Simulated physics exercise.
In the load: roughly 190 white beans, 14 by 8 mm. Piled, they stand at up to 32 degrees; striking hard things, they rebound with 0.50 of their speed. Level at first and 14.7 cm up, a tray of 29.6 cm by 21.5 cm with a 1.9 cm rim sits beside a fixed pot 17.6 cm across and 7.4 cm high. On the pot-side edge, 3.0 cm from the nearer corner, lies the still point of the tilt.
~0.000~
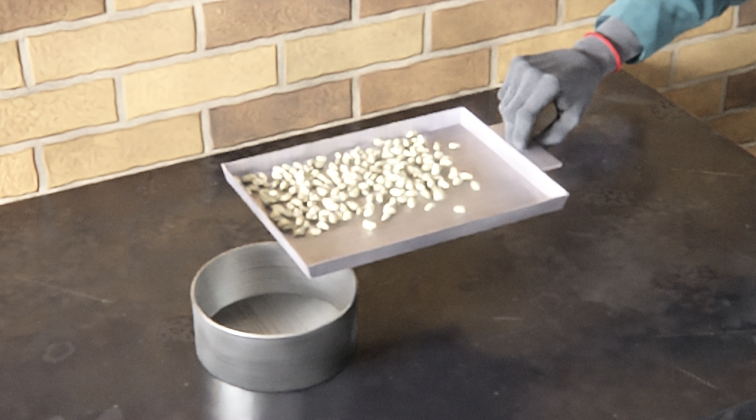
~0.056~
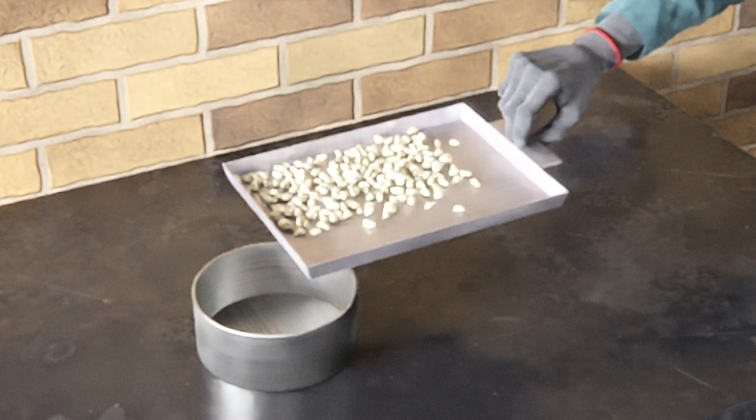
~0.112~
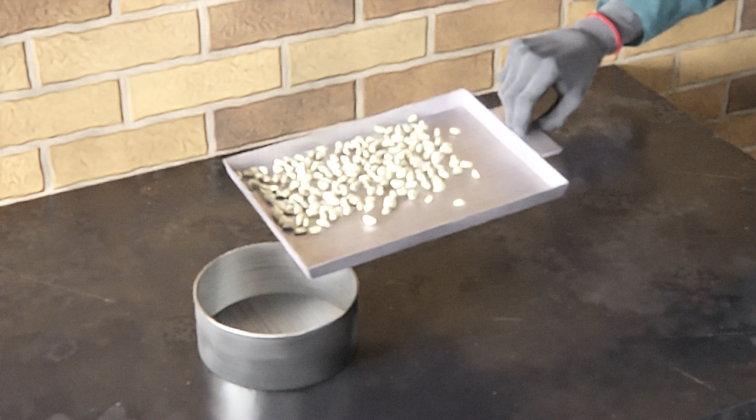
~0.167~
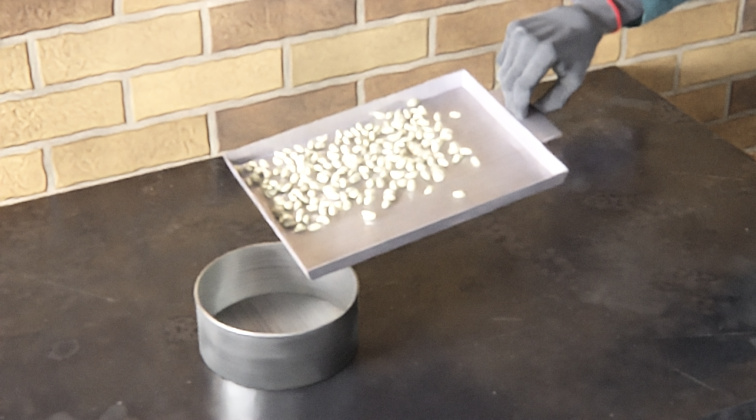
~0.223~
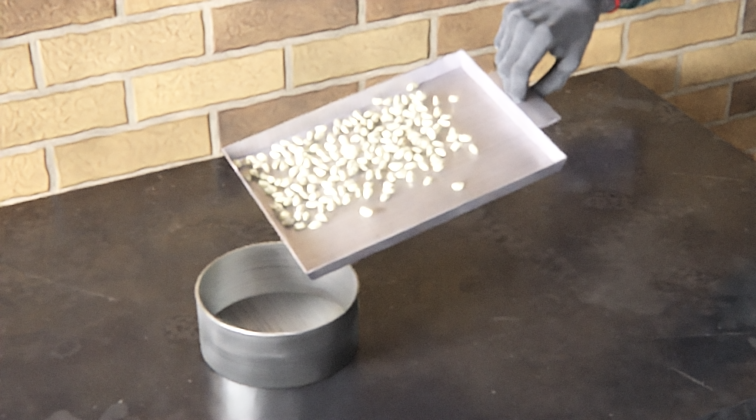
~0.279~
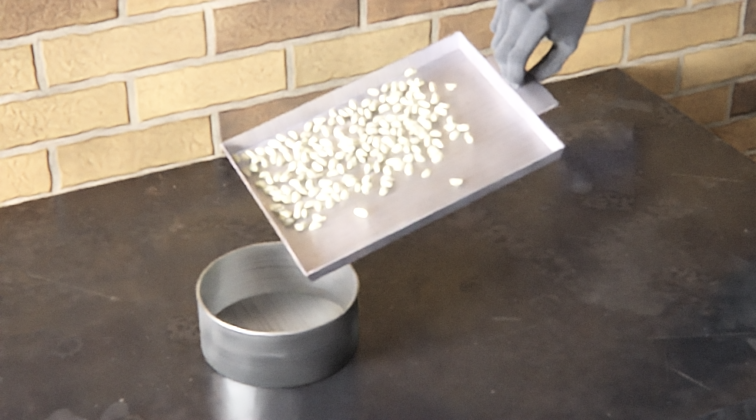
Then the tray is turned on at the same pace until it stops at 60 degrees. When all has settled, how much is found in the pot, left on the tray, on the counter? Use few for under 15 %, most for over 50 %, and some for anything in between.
Pot: Few, tray: Some, counter: Most.
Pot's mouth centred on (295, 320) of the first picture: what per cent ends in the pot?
It would come to around 40 percent.
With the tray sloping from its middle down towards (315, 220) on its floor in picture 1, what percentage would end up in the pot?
Some 25 per cent.
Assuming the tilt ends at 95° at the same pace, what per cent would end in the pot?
In that case some 0 per cent.
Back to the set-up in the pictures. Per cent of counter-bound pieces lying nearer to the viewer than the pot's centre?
About 100 per cent.
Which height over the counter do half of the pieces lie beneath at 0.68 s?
The halfway mark is near 20 cm.
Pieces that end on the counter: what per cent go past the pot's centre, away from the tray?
Share: Close to 90 %.
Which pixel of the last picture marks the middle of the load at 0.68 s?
Close to pixel (305, 217).
After 0.52 s, tilt 40 degrees; the tray holds 100 %, the pot 0 %.
After 0.68 s, tilt 54 degrees; the tray holds 100 %, the pot 0 %.
After 0.96 s, tilt 60 degrees; the tray holds 50 %, the pot 0 %.
At rest (2.4 s), pot 5 %, tray 35 %, counter 60 %.
